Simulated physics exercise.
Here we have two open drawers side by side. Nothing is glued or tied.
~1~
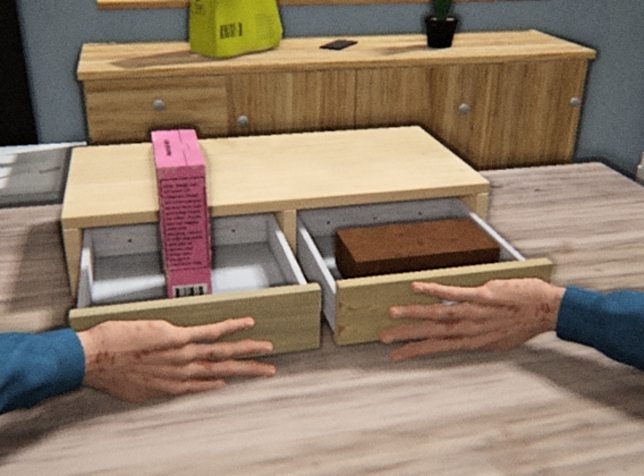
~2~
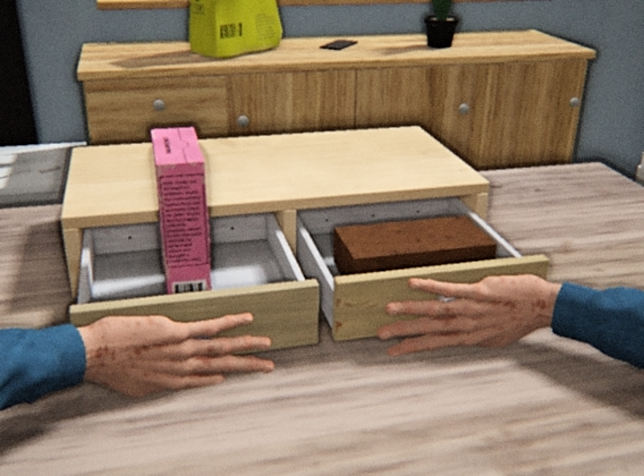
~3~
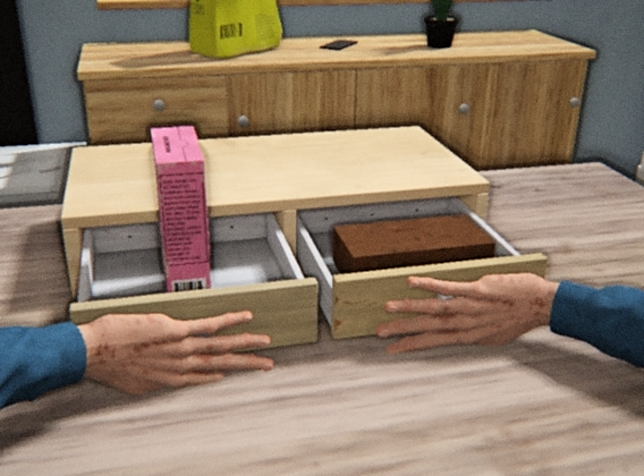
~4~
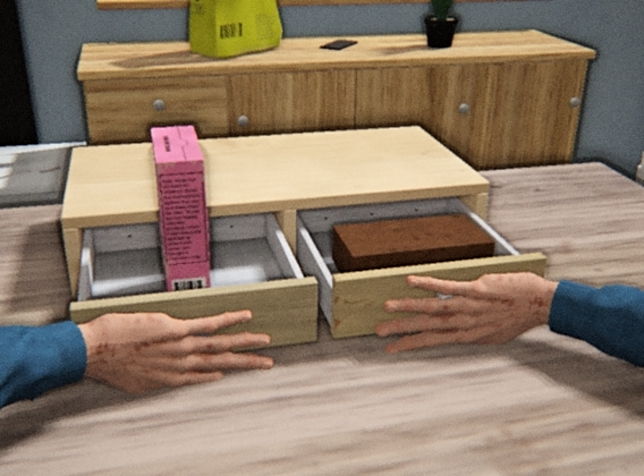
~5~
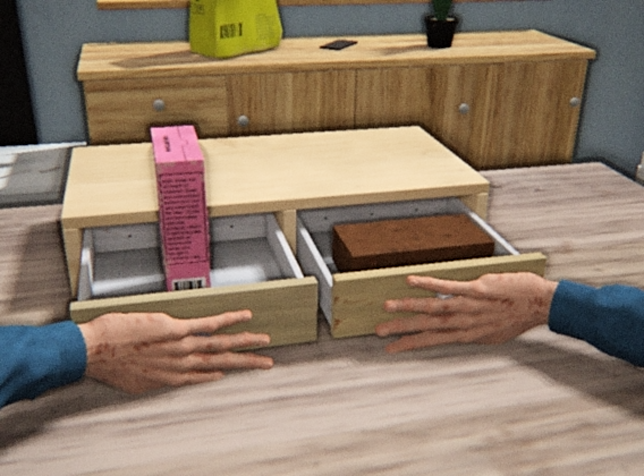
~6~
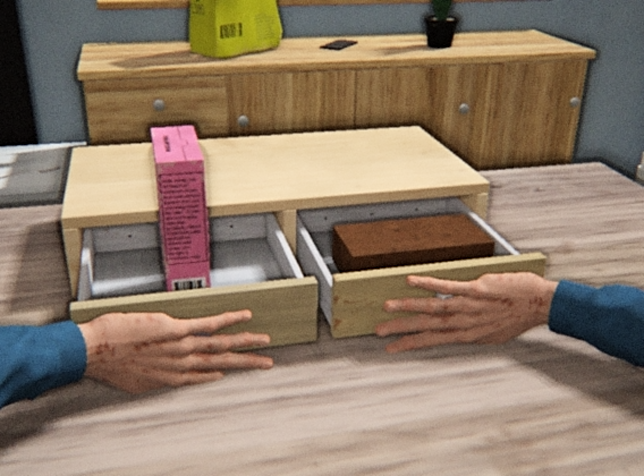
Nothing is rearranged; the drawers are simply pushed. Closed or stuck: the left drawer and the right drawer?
In the end the left drawer stays ajar; the right drawer shuts flush.
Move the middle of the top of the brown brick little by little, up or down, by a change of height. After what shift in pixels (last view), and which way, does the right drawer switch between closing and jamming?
Roughly 12 pixels up.
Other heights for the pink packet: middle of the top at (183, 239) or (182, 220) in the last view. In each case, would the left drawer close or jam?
In turn it stays ajar; jams.
Then, 0.40 s later than the last frame, left drawer starting in; right drawer starting in.
When it is over, the left drawer will not close; the right drawer goes all the way in.
